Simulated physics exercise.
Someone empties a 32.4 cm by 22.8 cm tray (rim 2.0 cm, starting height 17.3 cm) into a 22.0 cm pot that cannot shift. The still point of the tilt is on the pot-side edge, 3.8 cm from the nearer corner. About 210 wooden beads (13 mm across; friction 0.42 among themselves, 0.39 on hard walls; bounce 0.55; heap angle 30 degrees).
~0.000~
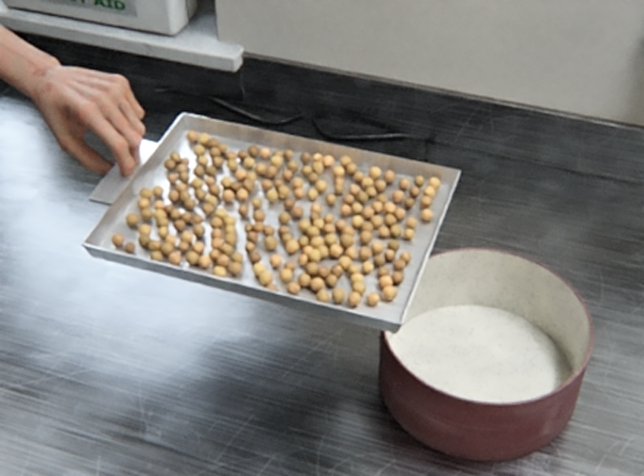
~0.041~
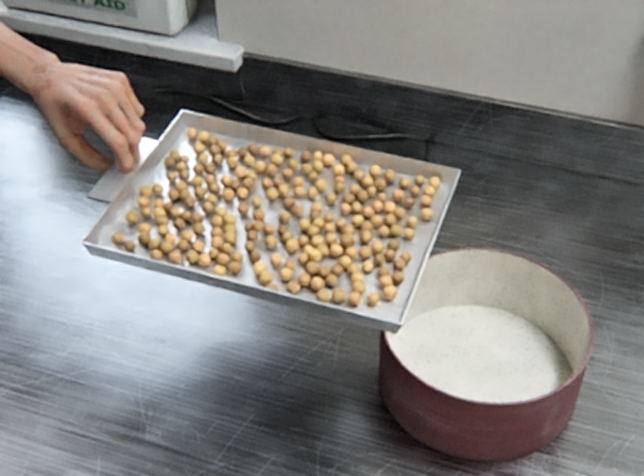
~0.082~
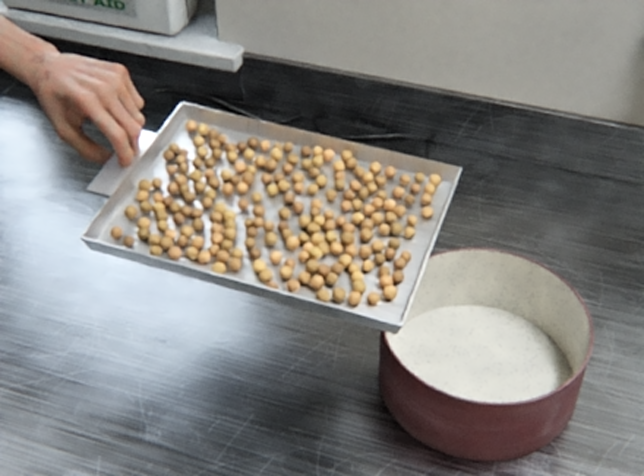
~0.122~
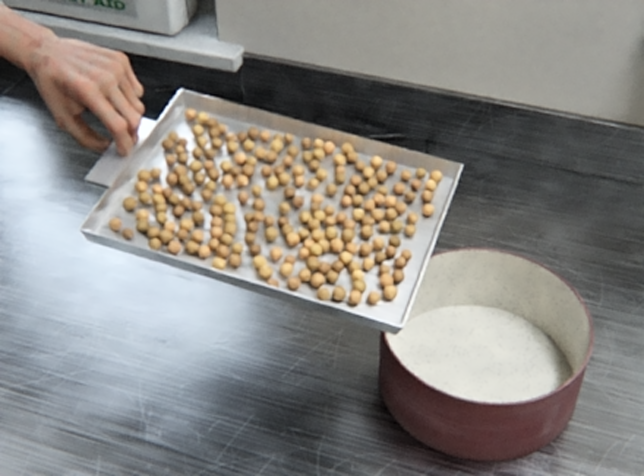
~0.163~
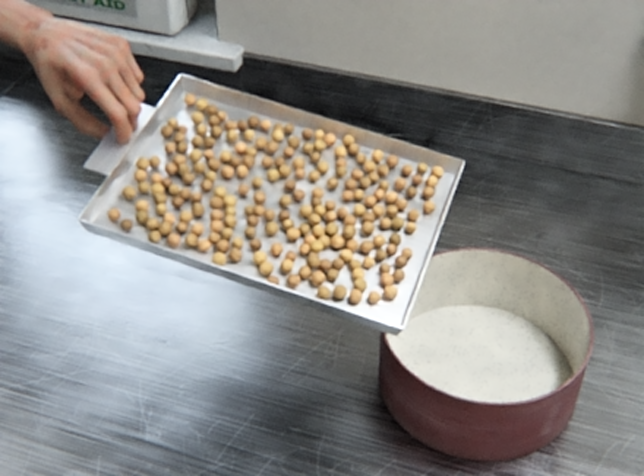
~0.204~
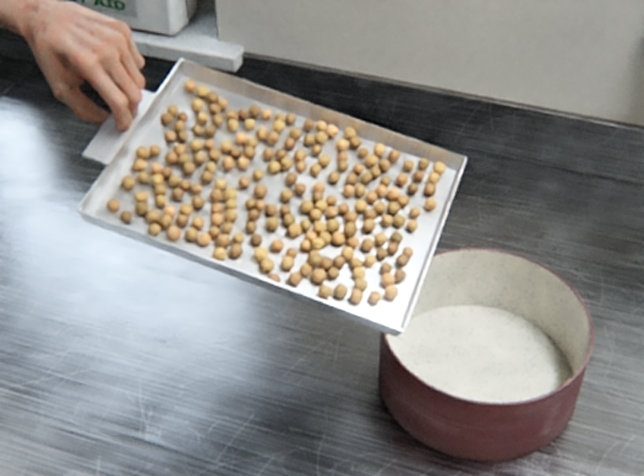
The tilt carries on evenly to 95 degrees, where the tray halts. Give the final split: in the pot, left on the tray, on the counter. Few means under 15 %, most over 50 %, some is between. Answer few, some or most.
In the pot: Some; left on the tray: Few; on the counter: Most.
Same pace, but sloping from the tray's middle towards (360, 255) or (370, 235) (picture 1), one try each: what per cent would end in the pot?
Some 75 and 85 per cent.
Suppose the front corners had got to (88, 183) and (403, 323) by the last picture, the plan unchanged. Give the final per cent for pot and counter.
Pot 80, counter 20.
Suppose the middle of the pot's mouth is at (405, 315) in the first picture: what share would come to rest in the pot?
About 30 per cent.
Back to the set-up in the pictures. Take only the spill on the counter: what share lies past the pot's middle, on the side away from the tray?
Some 50 per cent.
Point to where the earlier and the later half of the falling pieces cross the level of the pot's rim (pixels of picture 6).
At about (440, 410), then at (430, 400).
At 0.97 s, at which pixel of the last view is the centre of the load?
Around (411, 289).
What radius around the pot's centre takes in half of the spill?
Some 22 cm.
Then, at 0.67 s, tilt 52 degrees; the tray holds 100 %, the pot 0 %.
After 0.97 s, tilt 78 degrees; the tray holds 85 %, the pot 0 %.
After 1.38 s, tilt 95 degrees; the tray holds 0 %, the pot 25 %.
In the end, at 2.3 s, pot 30 %, tray 0 %, counter 70 %.
